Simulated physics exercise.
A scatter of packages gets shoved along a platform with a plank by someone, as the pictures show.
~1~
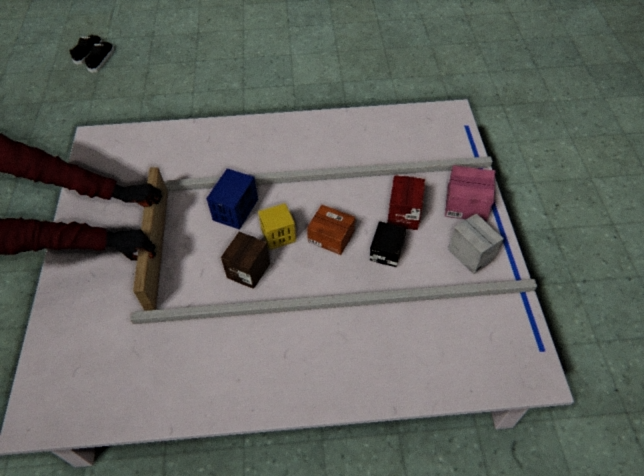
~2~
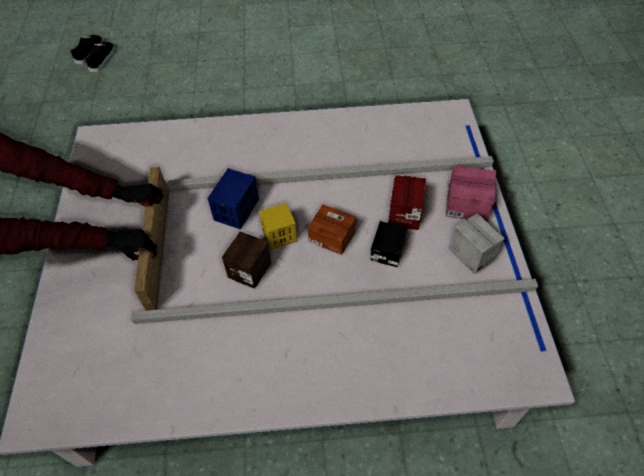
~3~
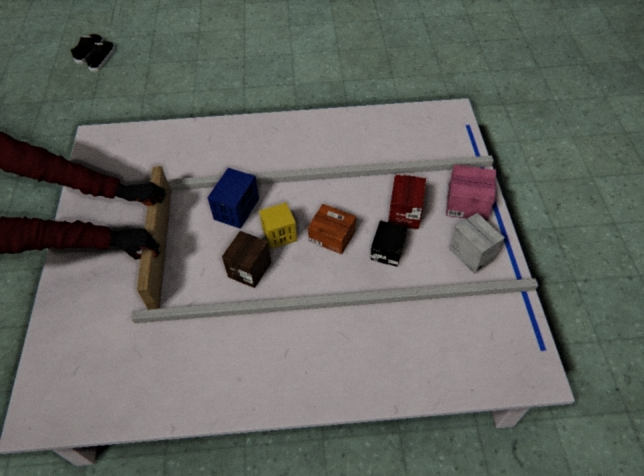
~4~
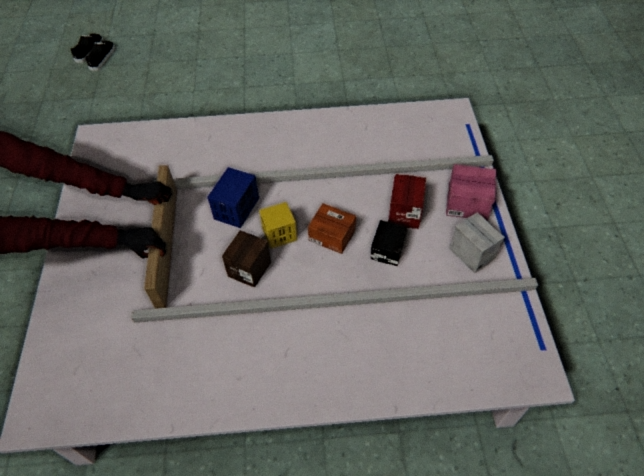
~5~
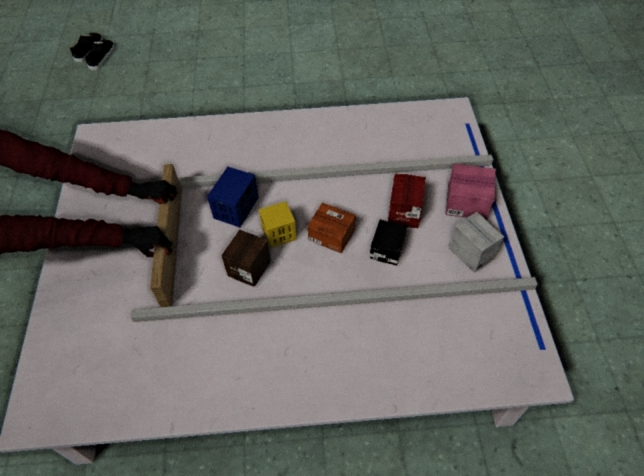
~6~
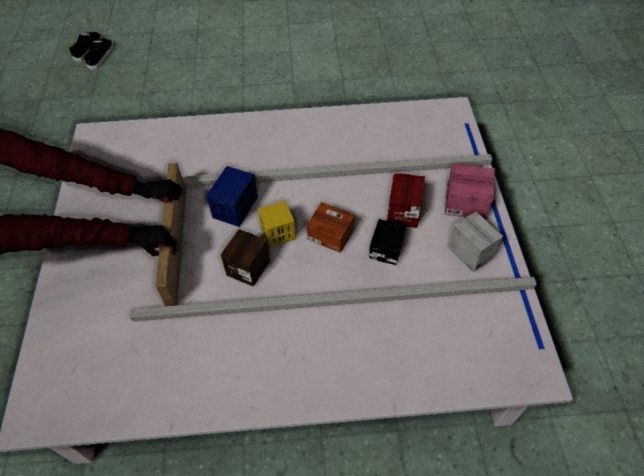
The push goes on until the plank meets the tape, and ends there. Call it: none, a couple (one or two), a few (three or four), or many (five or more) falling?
Call: Many.
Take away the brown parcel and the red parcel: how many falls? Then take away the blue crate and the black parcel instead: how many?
You'd count 6 the first time and 6 the second time.
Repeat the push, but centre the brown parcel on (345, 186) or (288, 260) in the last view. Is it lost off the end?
Lab note - it goes down; then it goes down.
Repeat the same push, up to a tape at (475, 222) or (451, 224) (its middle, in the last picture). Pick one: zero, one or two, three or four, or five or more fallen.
First tape: Five or over; second tape: Three to four.
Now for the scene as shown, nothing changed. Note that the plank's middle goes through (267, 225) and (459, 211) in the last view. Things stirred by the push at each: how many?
Tally: 3; 8.
Early on, none off yet; pink box at rest near (469, 191); white box at rest near (475, 242); red parcel at rest near (406, 201).
A while later, none off yet; pink box travelled a little near (475, 190); white box at rest near (475, 242); red parcel travelled about its own width near (438, 198).
Further along, one off so far; pink box down on the ground near (502, 204); white box travelled about its own width near (530, 236); red parcel travelled well along near (514, 186).
Finally, the number that fall off is five or more; lost, blue crate, brown parcel, yellow crate, orange parcel, black parcel, red parcel, white box and pink box.
